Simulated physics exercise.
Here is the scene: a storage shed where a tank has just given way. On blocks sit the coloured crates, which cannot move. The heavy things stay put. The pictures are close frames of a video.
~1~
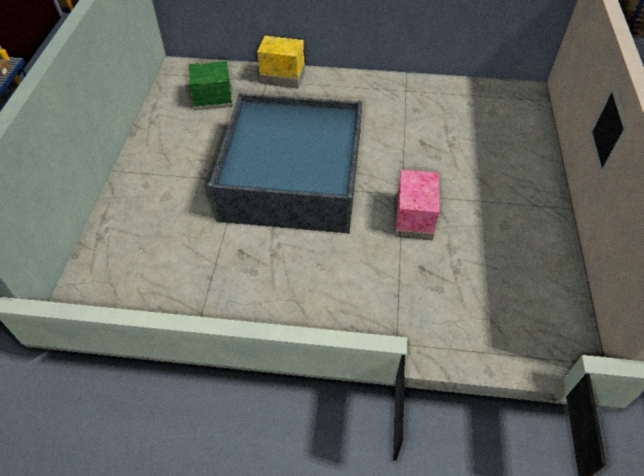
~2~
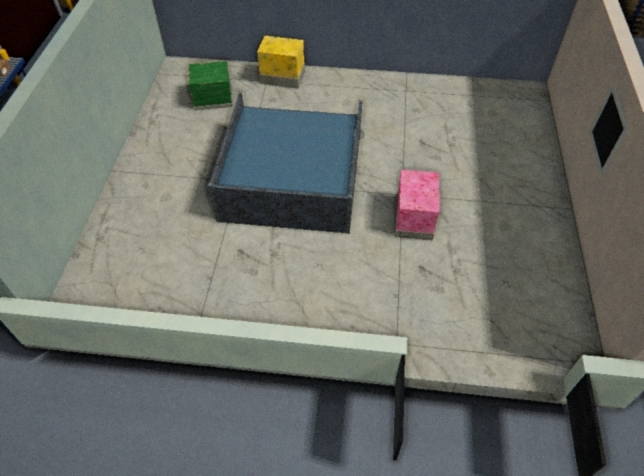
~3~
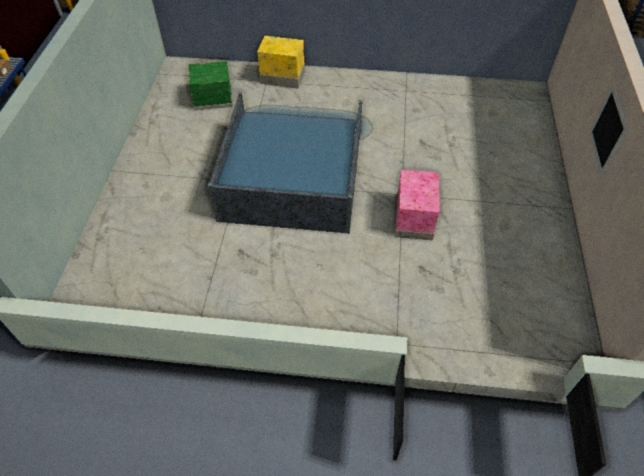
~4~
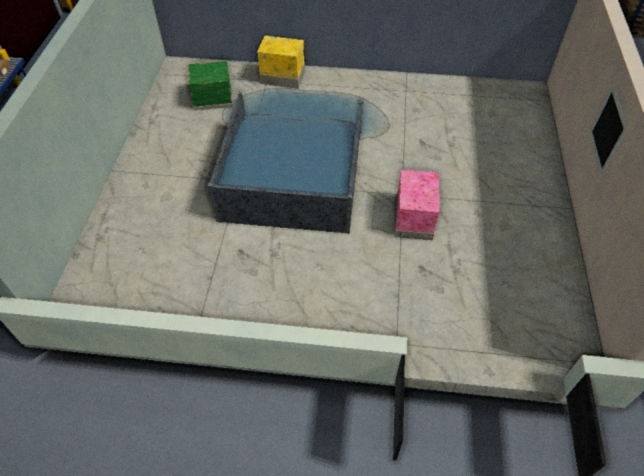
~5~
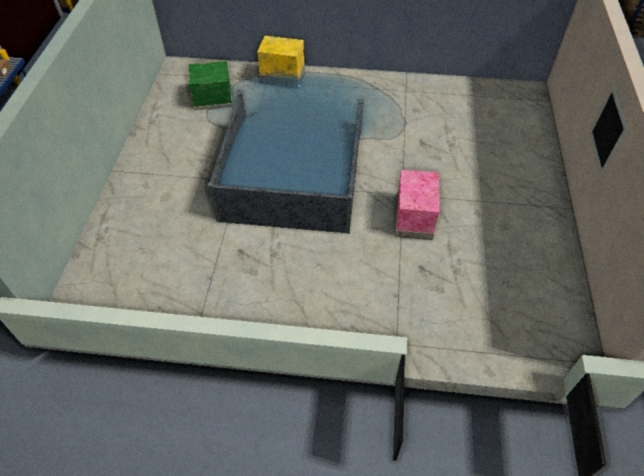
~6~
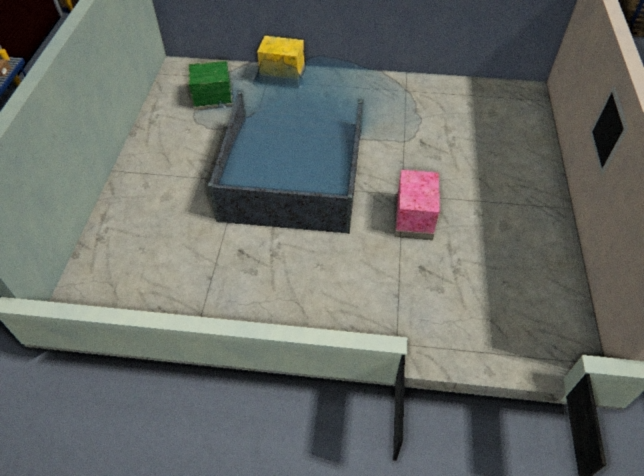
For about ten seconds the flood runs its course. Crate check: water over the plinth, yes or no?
Green crate yes, pink crate no, yellow crate yes.
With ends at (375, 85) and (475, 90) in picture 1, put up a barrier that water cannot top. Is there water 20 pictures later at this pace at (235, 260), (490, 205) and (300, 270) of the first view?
As listed: No water, free of water, no water.
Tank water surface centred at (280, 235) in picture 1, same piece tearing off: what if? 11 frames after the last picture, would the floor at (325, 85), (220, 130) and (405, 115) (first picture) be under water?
Submerged, submerged, submerged.
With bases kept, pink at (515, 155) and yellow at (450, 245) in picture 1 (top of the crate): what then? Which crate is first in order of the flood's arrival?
I would point to the green one.
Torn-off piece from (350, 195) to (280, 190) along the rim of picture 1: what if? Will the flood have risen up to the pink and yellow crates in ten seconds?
Note: Pink crate is left dry; yellow crate is left dry.
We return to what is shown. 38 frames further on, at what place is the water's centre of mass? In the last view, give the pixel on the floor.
Near (337, 164) in the last view.
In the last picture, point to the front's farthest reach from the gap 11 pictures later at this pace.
Roughly at (540, 84).
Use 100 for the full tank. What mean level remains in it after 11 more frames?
I'd say around 32 per cent.
A moment on, water covers 20 % of the floor; the green crate water round its plinth, the pink crate not reached, the yellow crate water round its plinth.
Next, water covers 25 % of the floor; the green crate water round its plinth, the pink crate not reached, the yellow crate water round its plinth.
Then, water covers 50 % of the floor; the green crate water round its plinth, the pink crate not reached, the yellow crate water round its plinth.
Later, water covers 85 % of the floor; the green crate water round its plinth, the pink crate water round its plinth, the yellow crate water round its plinth.
In the end, water covers 100 % of the floor; the green crate was topped, the pink crate stayed above the water, the yellow crate was topped.
